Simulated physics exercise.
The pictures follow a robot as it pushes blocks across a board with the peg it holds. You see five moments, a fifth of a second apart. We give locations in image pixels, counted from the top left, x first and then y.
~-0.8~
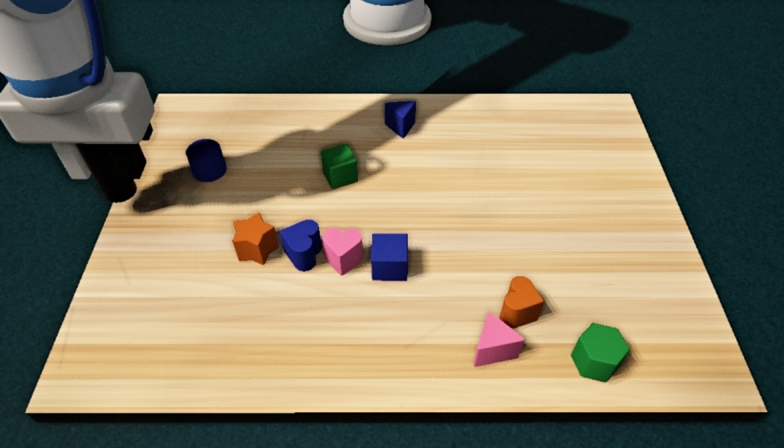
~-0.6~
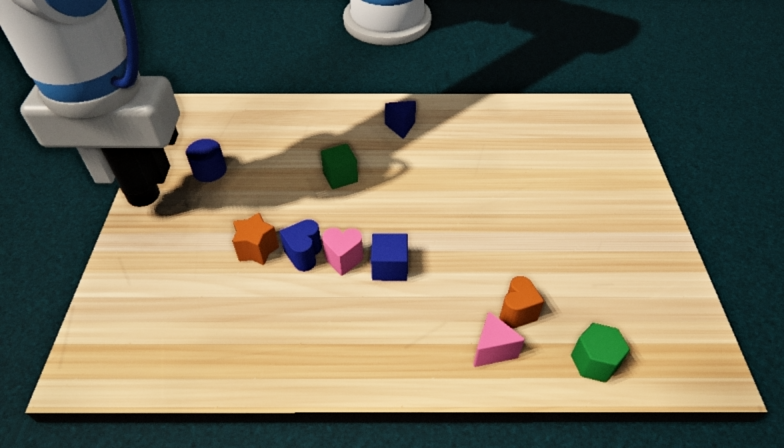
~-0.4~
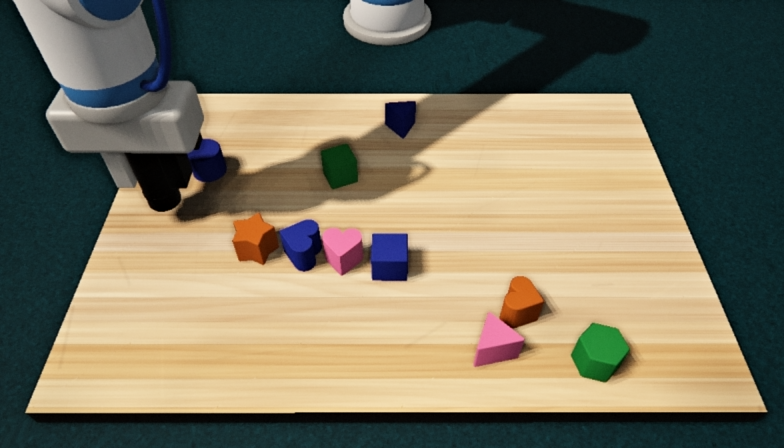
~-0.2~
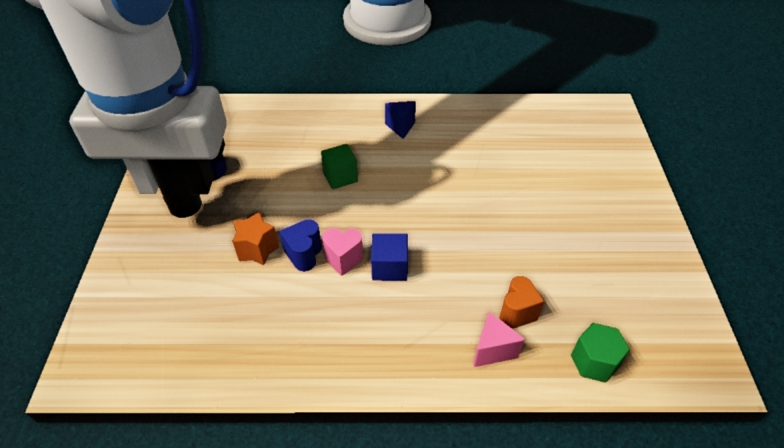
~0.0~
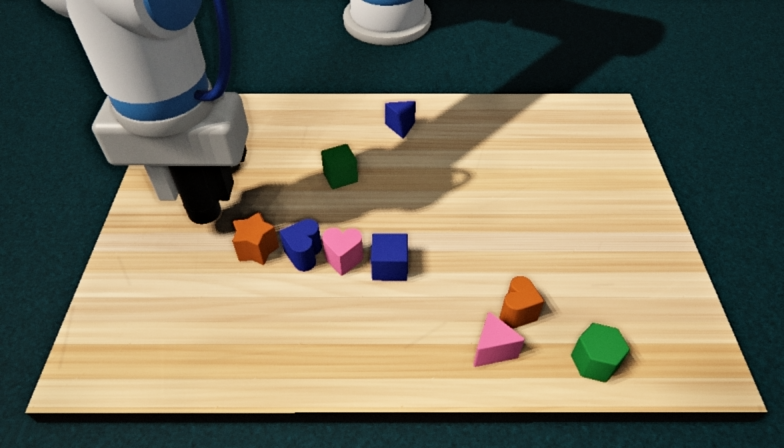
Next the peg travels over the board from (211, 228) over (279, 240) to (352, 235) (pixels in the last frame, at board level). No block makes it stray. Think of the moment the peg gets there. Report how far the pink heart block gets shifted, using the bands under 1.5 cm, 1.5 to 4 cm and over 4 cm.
Once the path is done, the pink heart block lies within 1.5 cm of its present place.
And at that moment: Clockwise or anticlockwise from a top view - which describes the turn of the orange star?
It swings round clockwise.
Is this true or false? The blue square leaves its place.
The claim does not hold.
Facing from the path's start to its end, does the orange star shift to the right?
Yes, that is how it ends up.
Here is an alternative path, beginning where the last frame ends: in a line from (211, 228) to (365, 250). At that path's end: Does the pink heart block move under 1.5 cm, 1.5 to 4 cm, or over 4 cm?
It moves a fair bit, 1.5 to 4 cm.
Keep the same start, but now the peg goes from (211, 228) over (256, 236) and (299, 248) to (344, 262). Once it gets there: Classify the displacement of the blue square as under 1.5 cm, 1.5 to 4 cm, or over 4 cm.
The block winds up 1.5 to 4 cm from where it is now.
What follows on the original path. One third of the way, peg (251, 222); orange star (264, 237); blue heart block (308, 236).
Two thirds of the way, peg (301, 225); orange star (272, 245), turned 40° clockwise; blue heart block (314, 245), turned 40° anticlockwise.
At the end, peg (351, 220); orange star (272, 245), turned 40° clockwise; blue heart block (319, 248), turned 20° anticlockwise; pink heart block (354, 241); blue square unmoved.
